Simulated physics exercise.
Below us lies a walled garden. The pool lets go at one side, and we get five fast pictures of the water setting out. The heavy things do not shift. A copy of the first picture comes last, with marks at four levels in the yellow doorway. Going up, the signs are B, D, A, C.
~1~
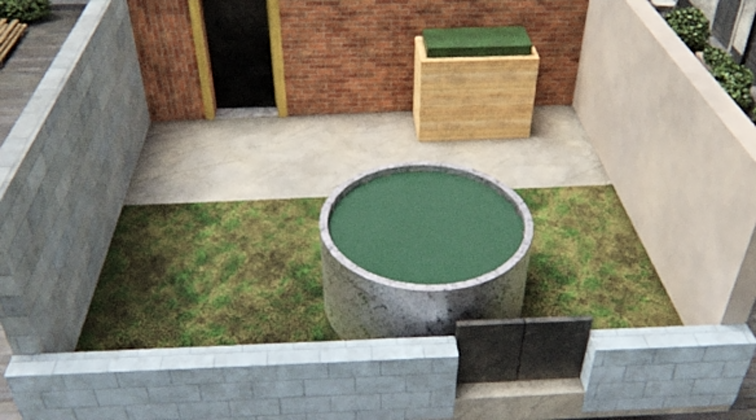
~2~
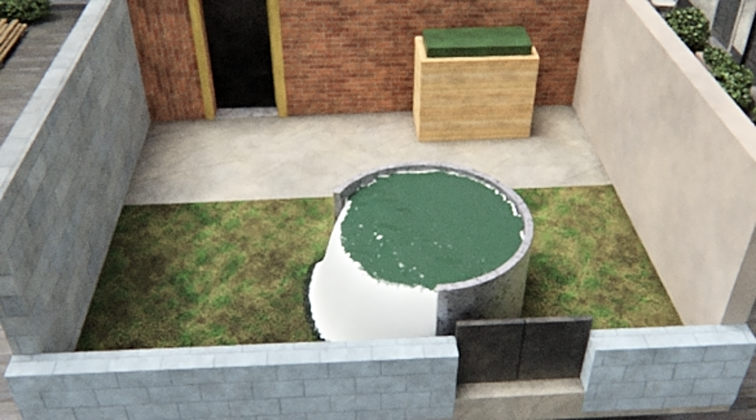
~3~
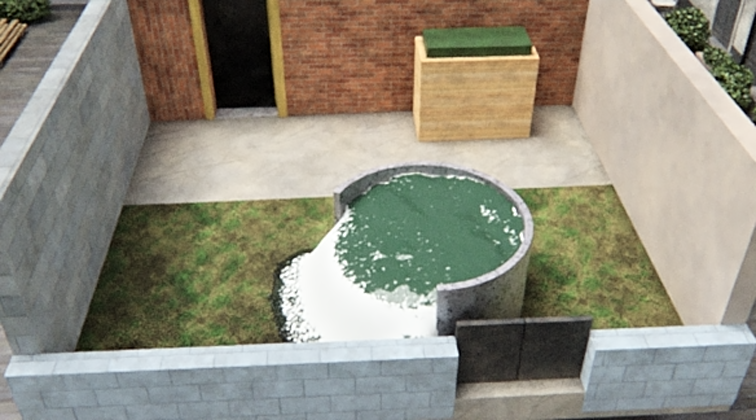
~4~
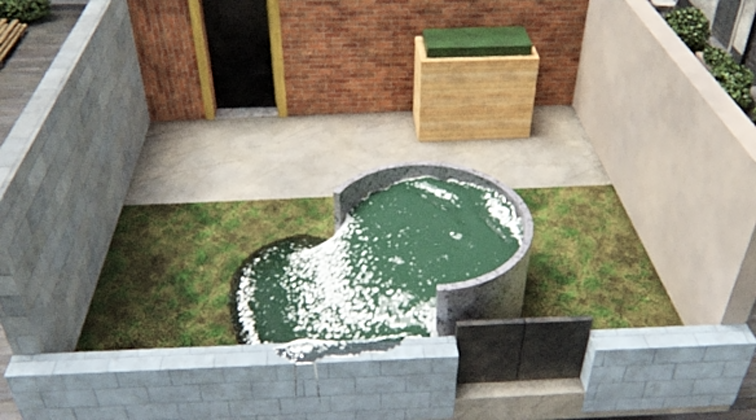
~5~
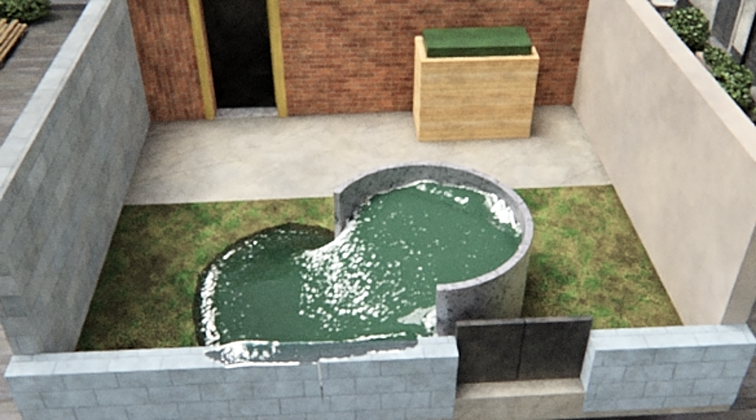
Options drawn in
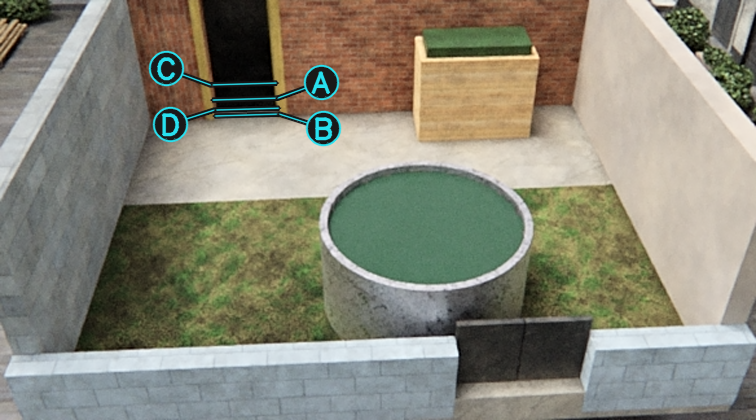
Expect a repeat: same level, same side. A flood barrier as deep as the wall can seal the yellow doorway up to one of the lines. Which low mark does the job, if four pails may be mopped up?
Use line A.
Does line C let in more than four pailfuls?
No.
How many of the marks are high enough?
Two.
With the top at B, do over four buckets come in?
Yes.
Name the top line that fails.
Line D.
In cyan, A at (245, 99); B at (247, 115); C at (243, 83); D at (246, 109); from the bottom up B, D, A, C.
If A is chosen, a splash gets over, under a bucket.
If B is chosen, dozens of bucketfuls pour in.
If C is chosen, nothing gets over.
If D is chosen, about 10 bucketfuls get in.
